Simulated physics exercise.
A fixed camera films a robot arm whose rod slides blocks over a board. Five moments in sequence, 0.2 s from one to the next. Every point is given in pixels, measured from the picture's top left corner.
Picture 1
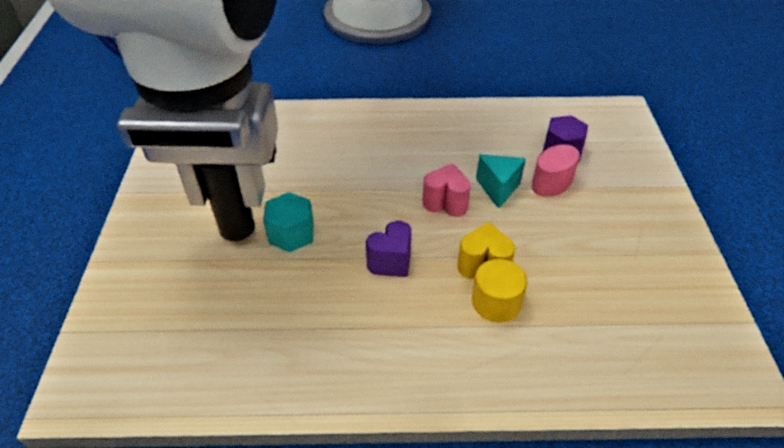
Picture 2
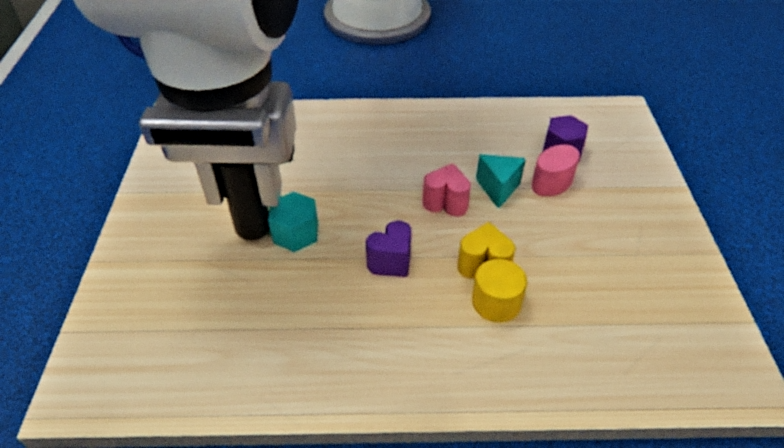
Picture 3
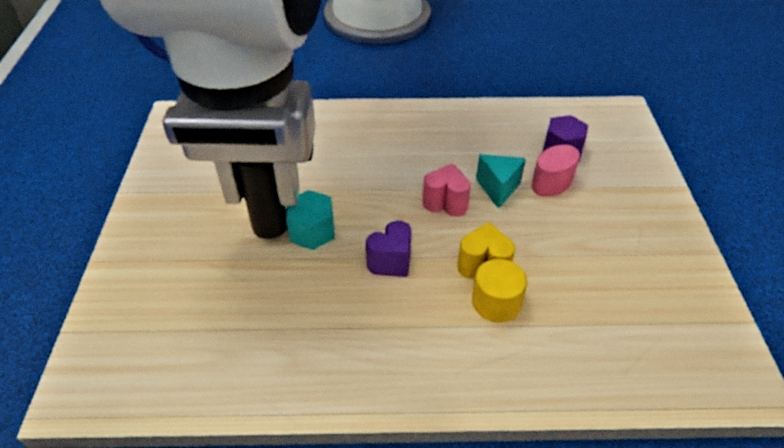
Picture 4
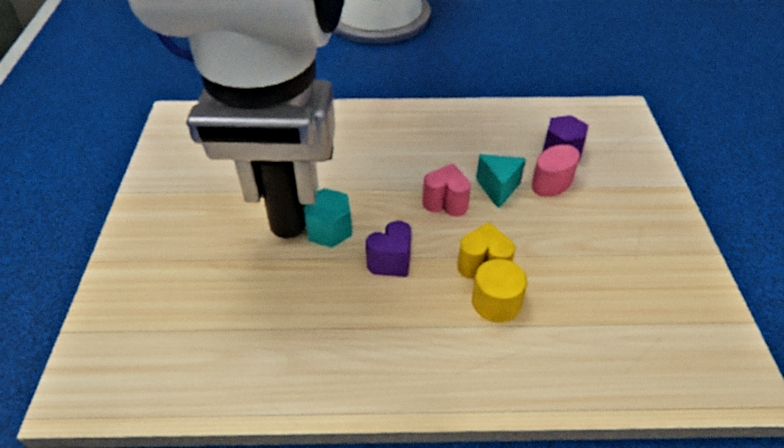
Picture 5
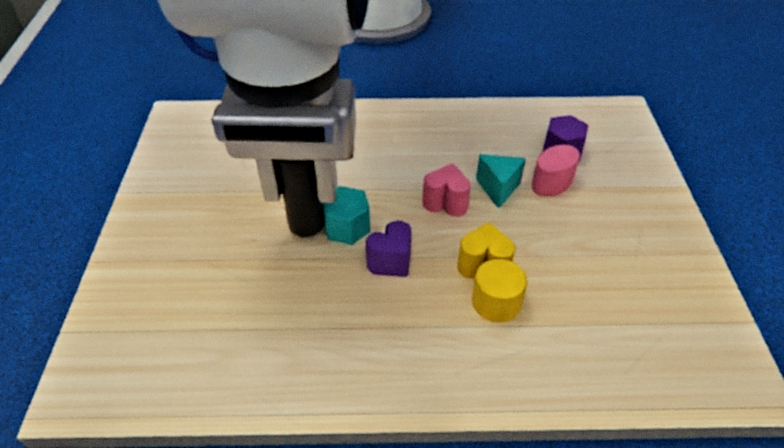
In the video, a robot arm with a dark rod moves rightward over a wooden board, pushing a turquoise hexagonal block a short distance toward a purple heart, while the pink, yellow, purple and other turquoise blocks stay still.
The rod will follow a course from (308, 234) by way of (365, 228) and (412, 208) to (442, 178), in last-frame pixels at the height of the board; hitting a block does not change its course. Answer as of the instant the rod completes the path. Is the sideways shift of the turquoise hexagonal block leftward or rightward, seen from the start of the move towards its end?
Right-hand side.
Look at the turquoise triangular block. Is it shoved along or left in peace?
That block is shifted.
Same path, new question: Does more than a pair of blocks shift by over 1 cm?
That would be a yes.
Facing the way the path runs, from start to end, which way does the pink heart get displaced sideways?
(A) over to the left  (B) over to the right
B - over to the right.
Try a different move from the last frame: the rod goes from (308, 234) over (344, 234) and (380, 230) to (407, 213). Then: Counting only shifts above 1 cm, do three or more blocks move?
Yes, that is what happens.
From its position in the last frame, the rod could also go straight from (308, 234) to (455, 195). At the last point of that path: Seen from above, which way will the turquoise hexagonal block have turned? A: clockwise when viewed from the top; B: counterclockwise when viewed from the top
Answer: A.
What follows on the original path. One third of the way, rod at (364, 219); turquoise hexagonal block at (402, 193), turned 15° anticlockwise.
Two thirds of the way, rod at (413, 198); turquoise hexagonal block at (451, 174); pink heart at (493, 165); turquoise triangular block at (522, 159); pink oval at (567, 157).
At the end, rod at (443, 168); turquoise hexagonal block at (484, 155), turned 35° clockwise; pink heart at (530, 155); turquoise triangular block at (557, 148); pink oval at (597, 157), turned 40° clockwise.
